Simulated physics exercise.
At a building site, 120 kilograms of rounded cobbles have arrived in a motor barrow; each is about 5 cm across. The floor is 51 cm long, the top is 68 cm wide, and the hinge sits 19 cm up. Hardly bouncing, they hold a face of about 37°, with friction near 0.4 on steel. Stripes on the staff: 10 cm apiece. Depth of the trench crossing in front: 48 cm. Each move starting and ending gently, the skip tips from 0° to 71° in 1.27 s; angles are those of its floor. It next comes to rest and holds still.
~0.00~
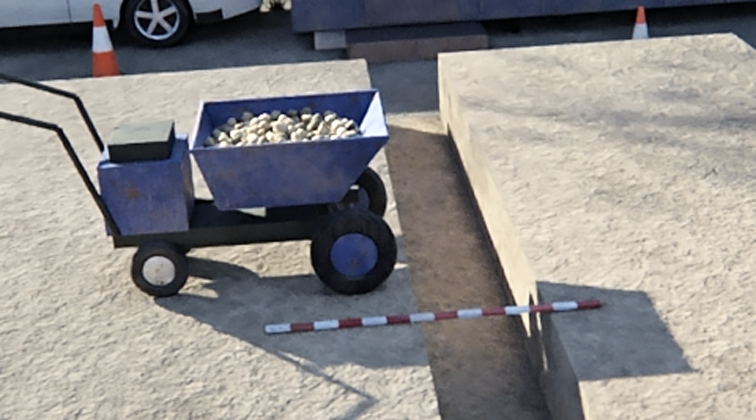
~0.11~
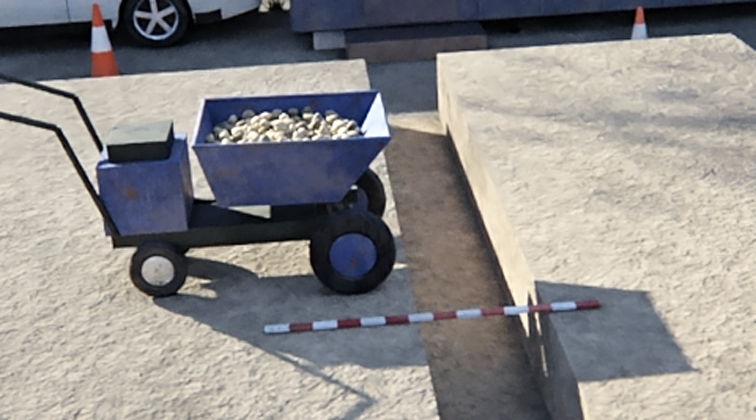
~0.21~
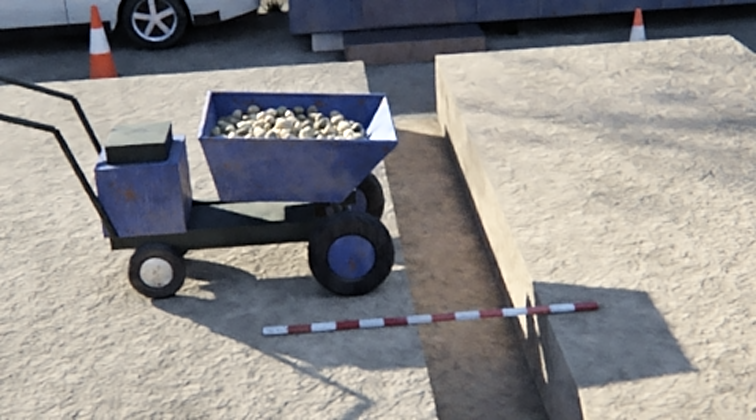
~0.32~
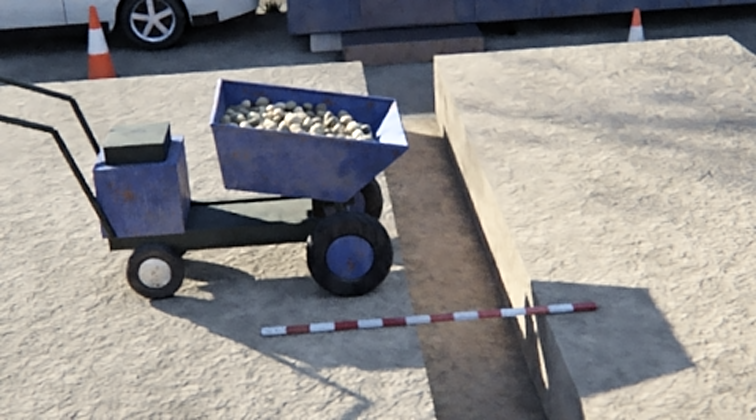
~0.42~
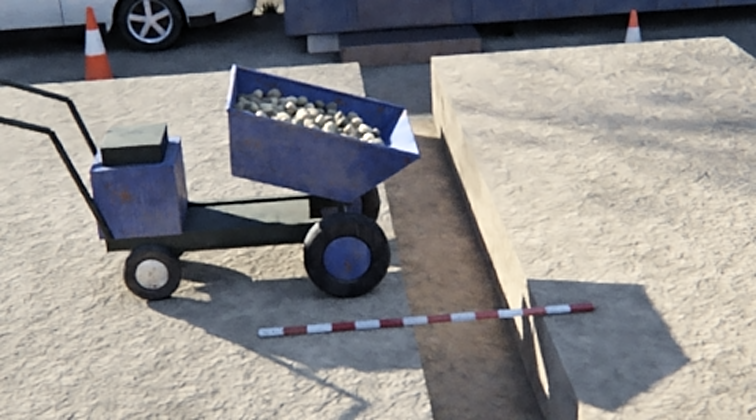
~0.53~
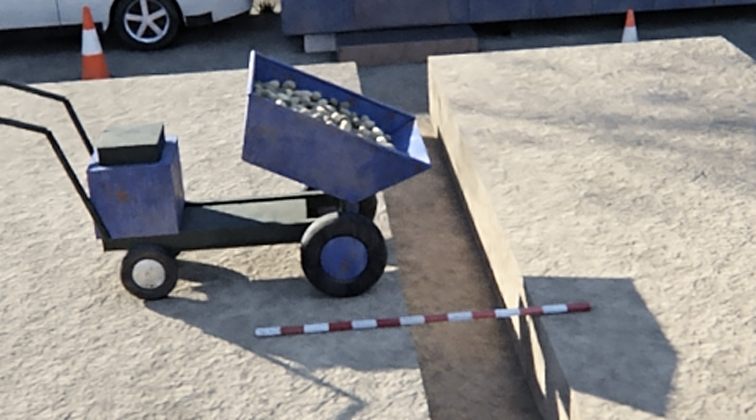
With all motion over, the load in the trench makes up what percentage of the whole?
It makes up about 70 percent of the whole load.
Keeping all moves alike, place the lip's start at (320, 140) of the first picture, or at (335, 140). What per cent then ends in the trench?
First place: Near 100%; second place: Near 100%.
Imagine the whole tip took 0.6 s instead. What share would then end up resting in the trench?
I'd put it at some 50 in a hundred.
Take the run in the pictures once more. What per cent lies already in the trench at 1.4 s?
Something like 25 in a hundred.
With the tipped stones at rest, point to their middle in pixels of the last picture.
Centre estimate: Around (495, 331).
After 0.9 s the floor is at 60°; 100 % in the skip; the foremost stones are at (454, 196).
After 1.4 s the floor is at 71°; 59 % in the skip, 27 % in the trench, 14 % past the trench; the foremost stones are at (569, 249).
After 1.7 s the floor is at 71°; 25 % in the skip, 46 % in the trench, 30 % past the trench; the foremost stones are at (662, 243).
After 3.7 s the floor is at 71°; 0 % in the skip, 70 % in the trench, 30 % past the trench; the foremost stones are at (722, 236).
